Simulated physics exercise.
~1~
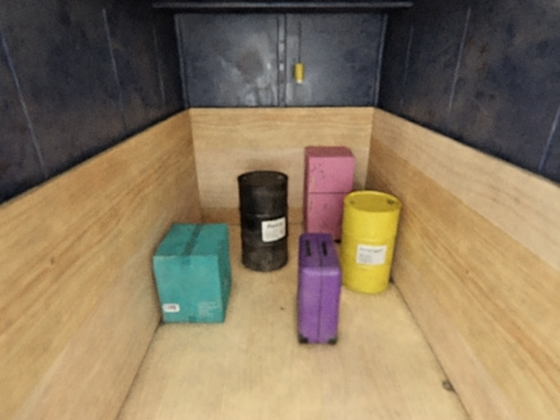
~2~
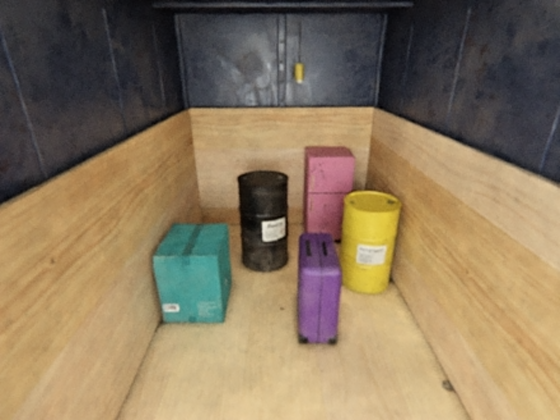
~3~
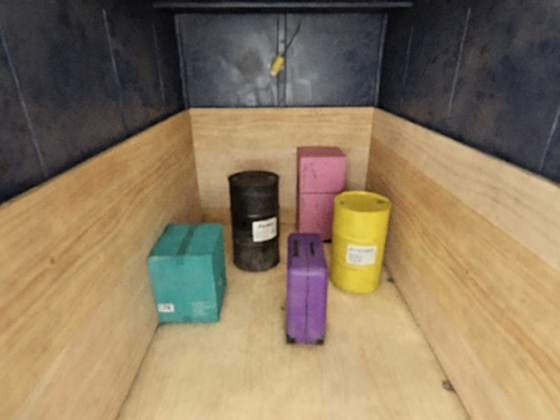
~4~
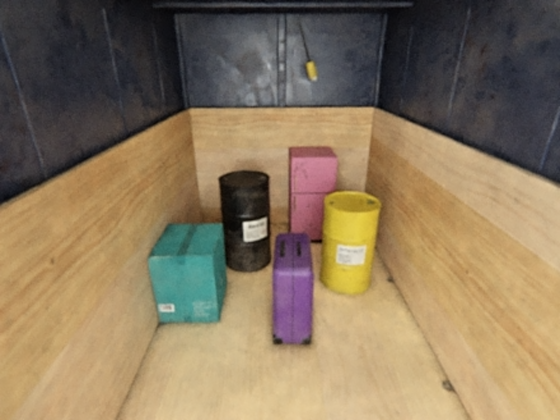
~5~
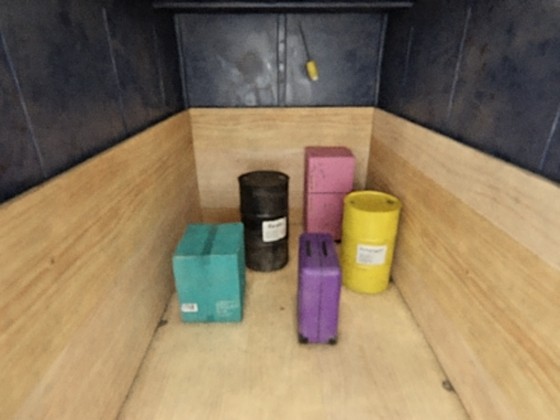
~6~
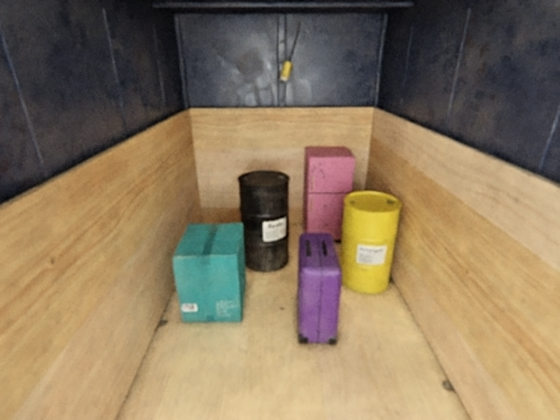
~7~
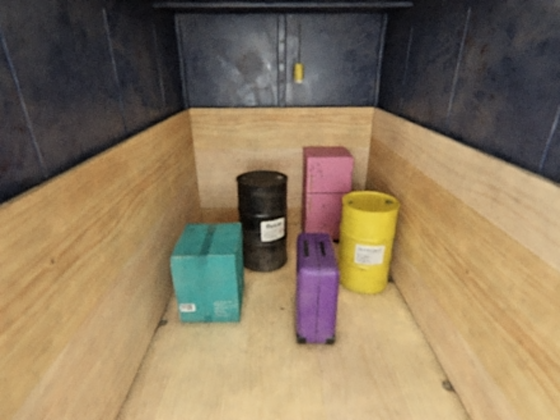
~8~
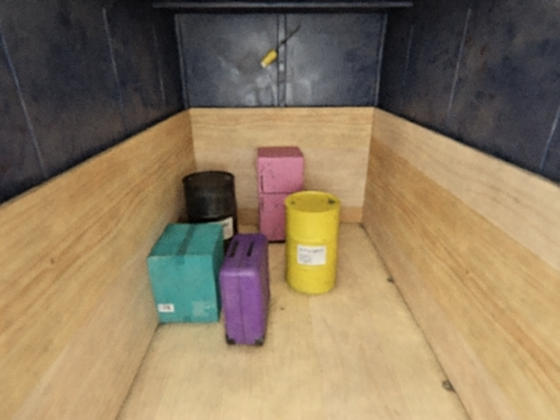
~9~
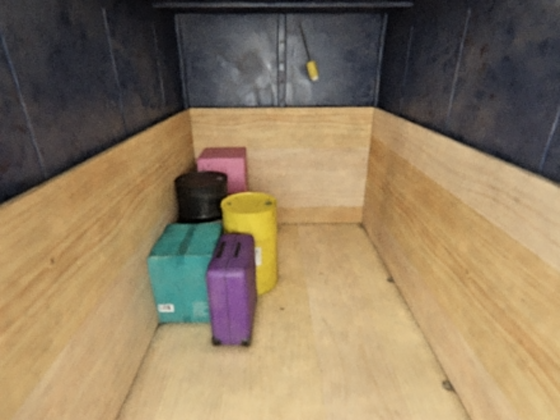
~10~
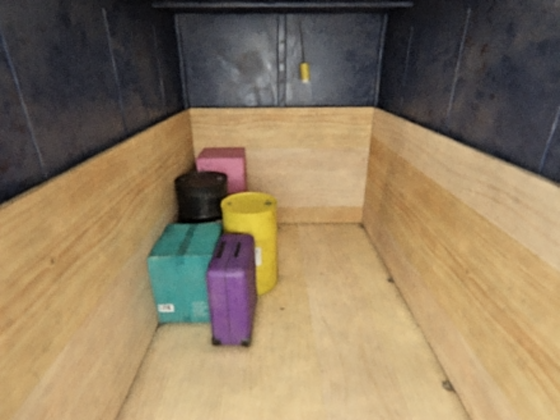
In the wood-lined load bay of a van, a turquoise box, a black drum, a purple suitcase, a pink appliance and a yellow drum stand loose on the floor, while a small yellow lamp hangs at the front wall. The lamp starts to swing, and the load shifts slightly left. Then everything slides back right, the turquoise box a little farther than where it began. After a brief pause, all the items slide left, and the drums, suitcase and appliance keep going. They end upright, bunched with the box along the left wall, leaving the right side empty.
